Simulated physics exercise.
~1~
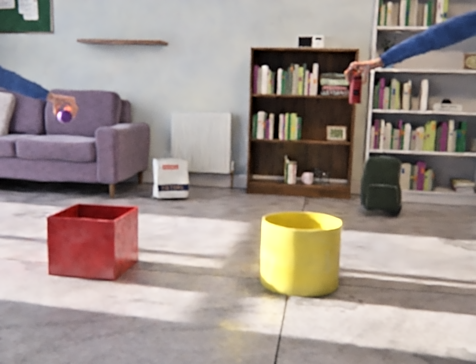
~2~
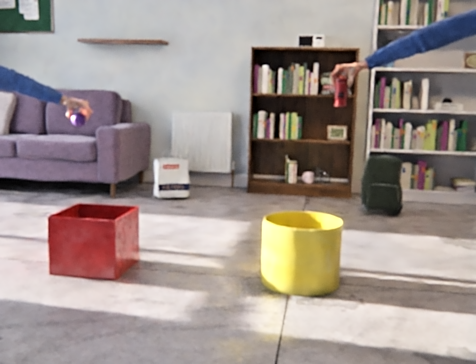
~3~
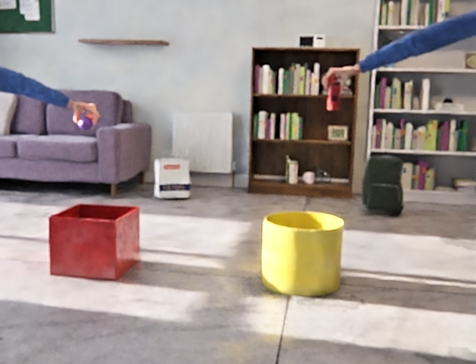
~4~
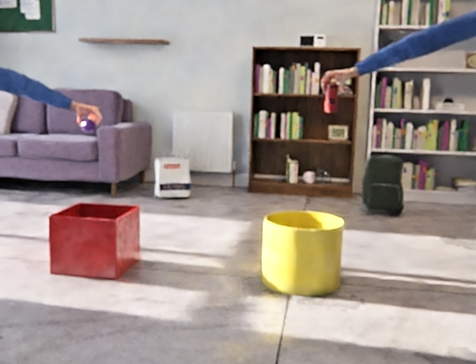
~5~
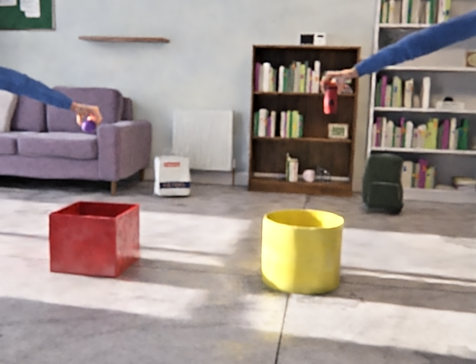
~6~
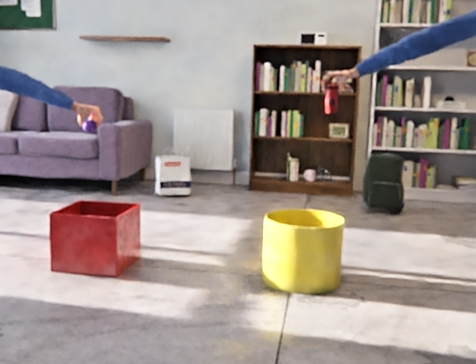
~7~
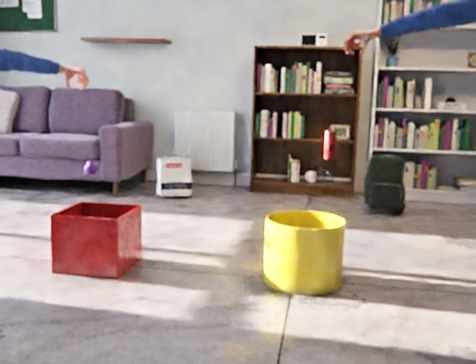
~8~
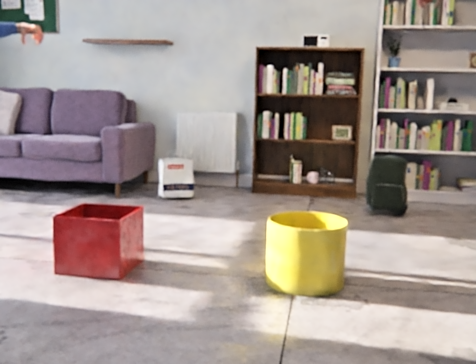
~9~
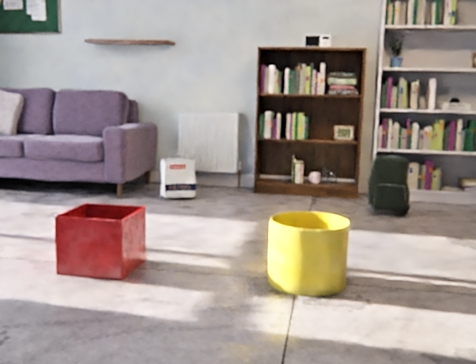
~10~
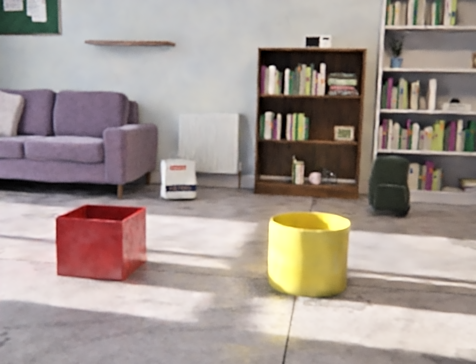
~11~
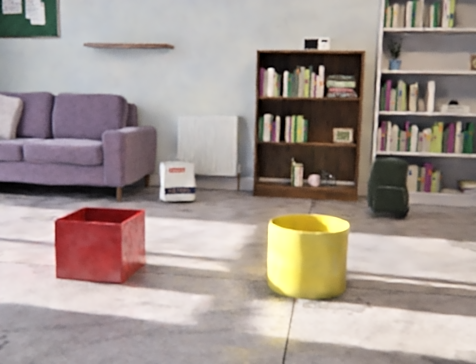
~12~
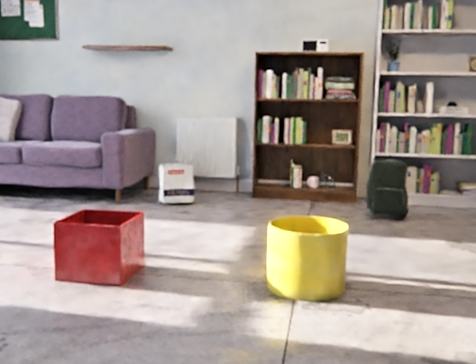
In a living room with a purple sofa and bookshelves, two hands hold a small purple object above a red box and a red shaker above a yellow bin, then let go; both items drop into the containers and out of sight as the hands withdraw.
